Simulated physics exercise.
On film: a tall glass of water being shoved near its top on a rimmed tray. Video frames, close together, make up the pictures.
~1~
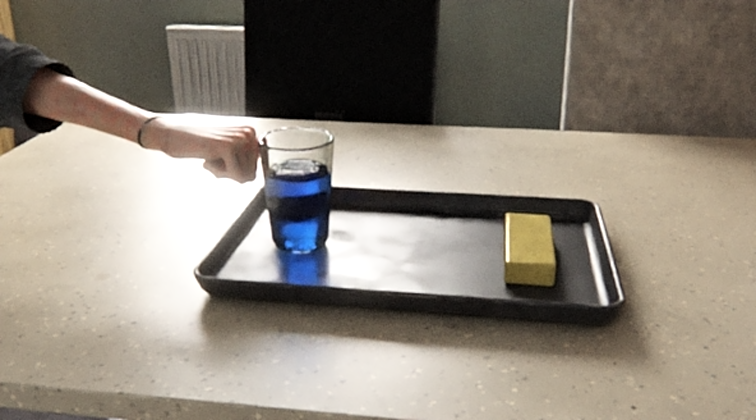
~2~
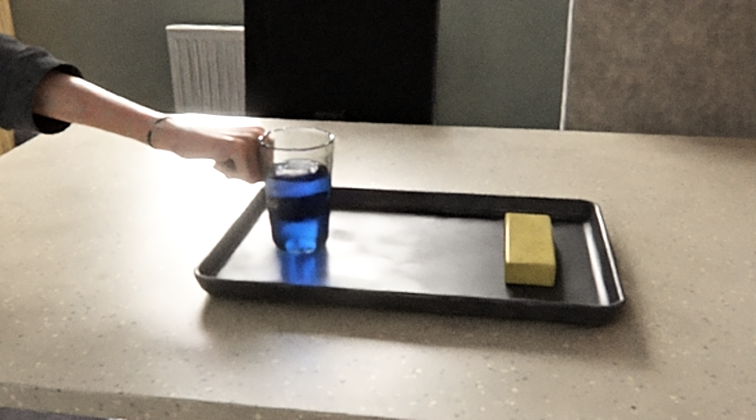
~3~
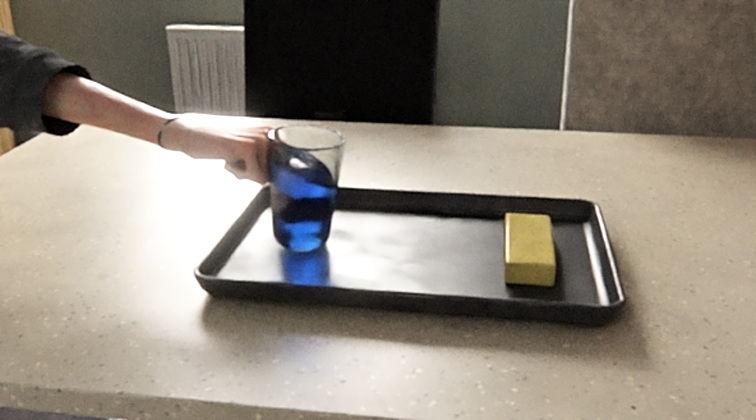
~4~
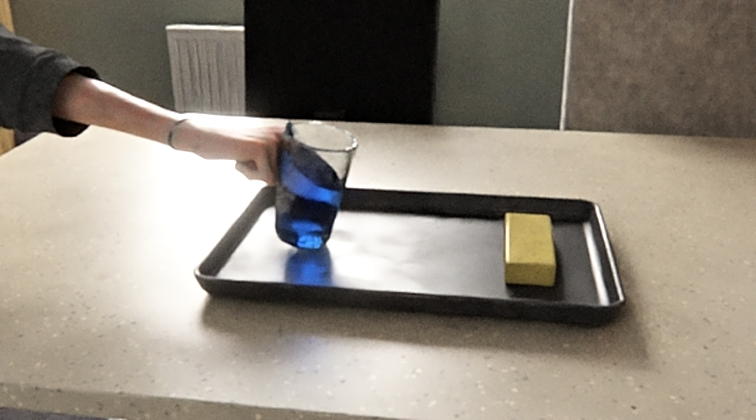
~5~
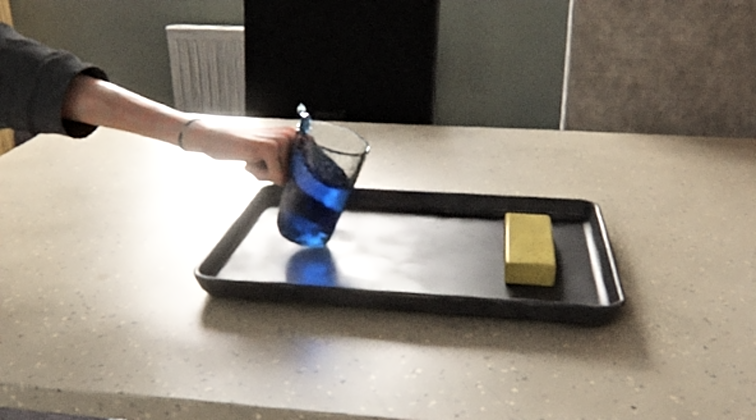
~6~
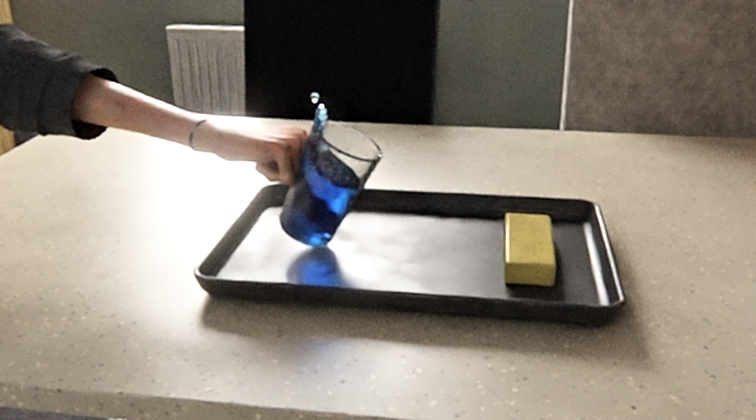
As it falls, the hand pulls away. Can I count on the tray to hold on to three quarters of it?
Well, under a quarter ends up off the tray, I'd say.
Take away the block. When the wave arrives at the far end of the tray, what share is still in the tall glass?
50 in a hundred, roughly.
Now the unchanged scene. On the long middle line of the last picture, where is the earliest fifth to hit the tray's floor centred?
It lands near (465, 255).
A moment on, the tall glass is falling and 99 per cent is in the glass, 0 on the tray and 1 above or beyond its rim.
Next, the tall glass lies on its side and 55 per cent is in the glass, 30 on the tray and 15 above or beyond its rim.
Then the tall glass lies on its side and 28 per cent is in the glass, 47 on the tray and 25 above or beyond its rim.
Later the tall glass lies on its side and 15 per cent is in the glass, 74 on the tray and 11 above or beyond its rim.
In the end 90 per cent is held by tray and glass, 10 is off the tray.
